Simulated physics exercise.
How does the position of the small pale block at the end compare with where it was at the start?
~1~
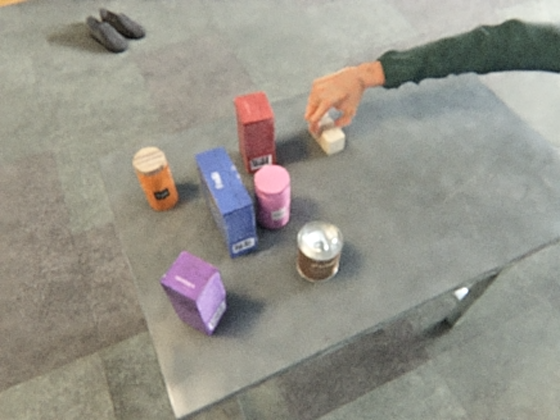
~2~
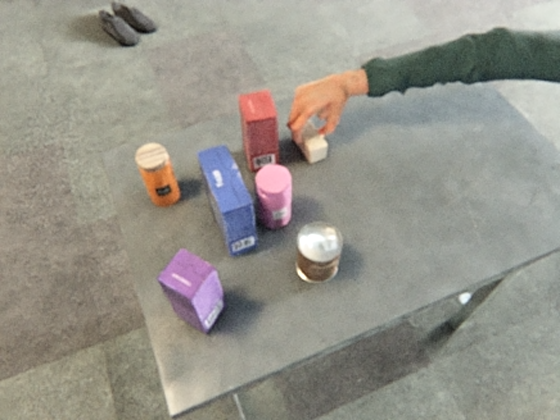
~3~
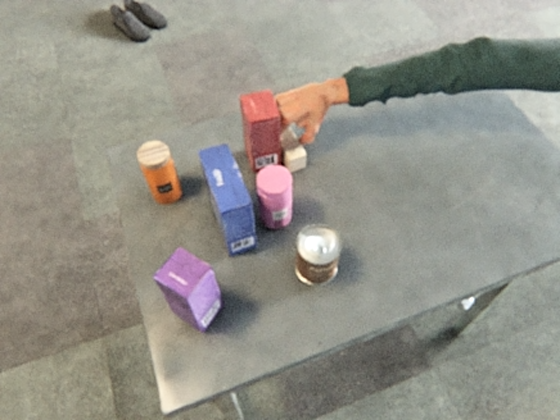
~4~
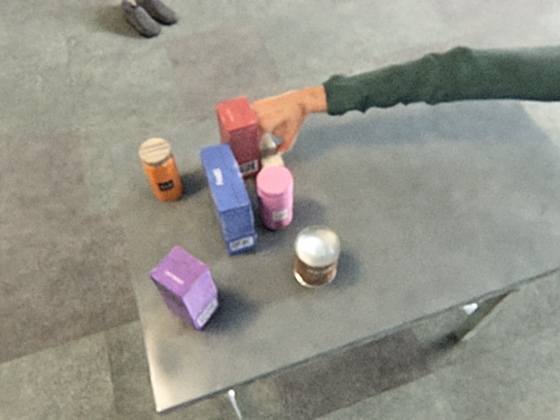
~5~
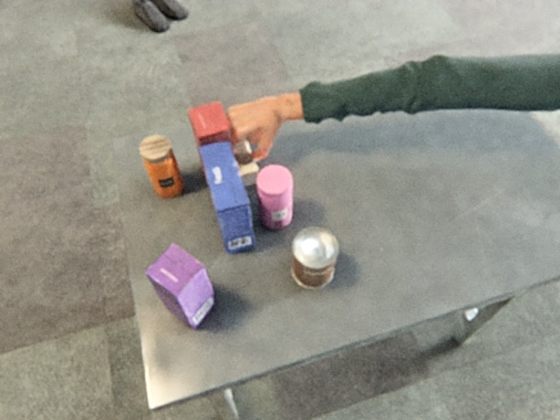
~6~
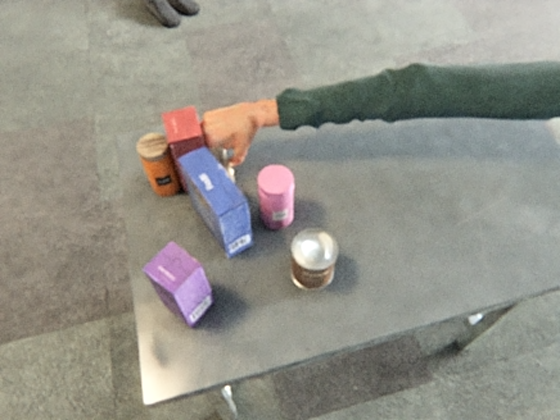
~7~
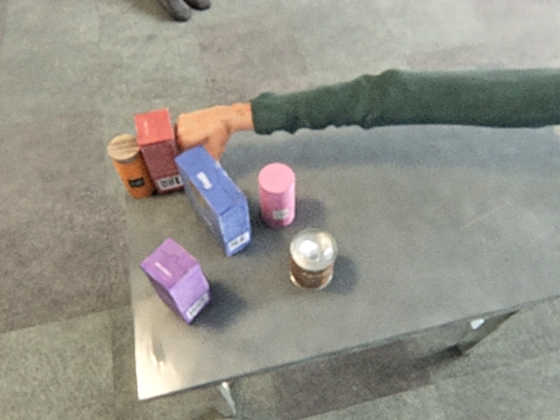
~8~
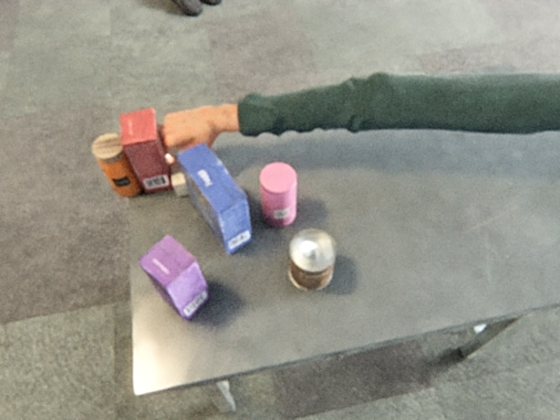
At the start the block is to the right of the red carton's first spot, on the far side of the table. By the end it is well to the left, between the red carton and the blue packet.
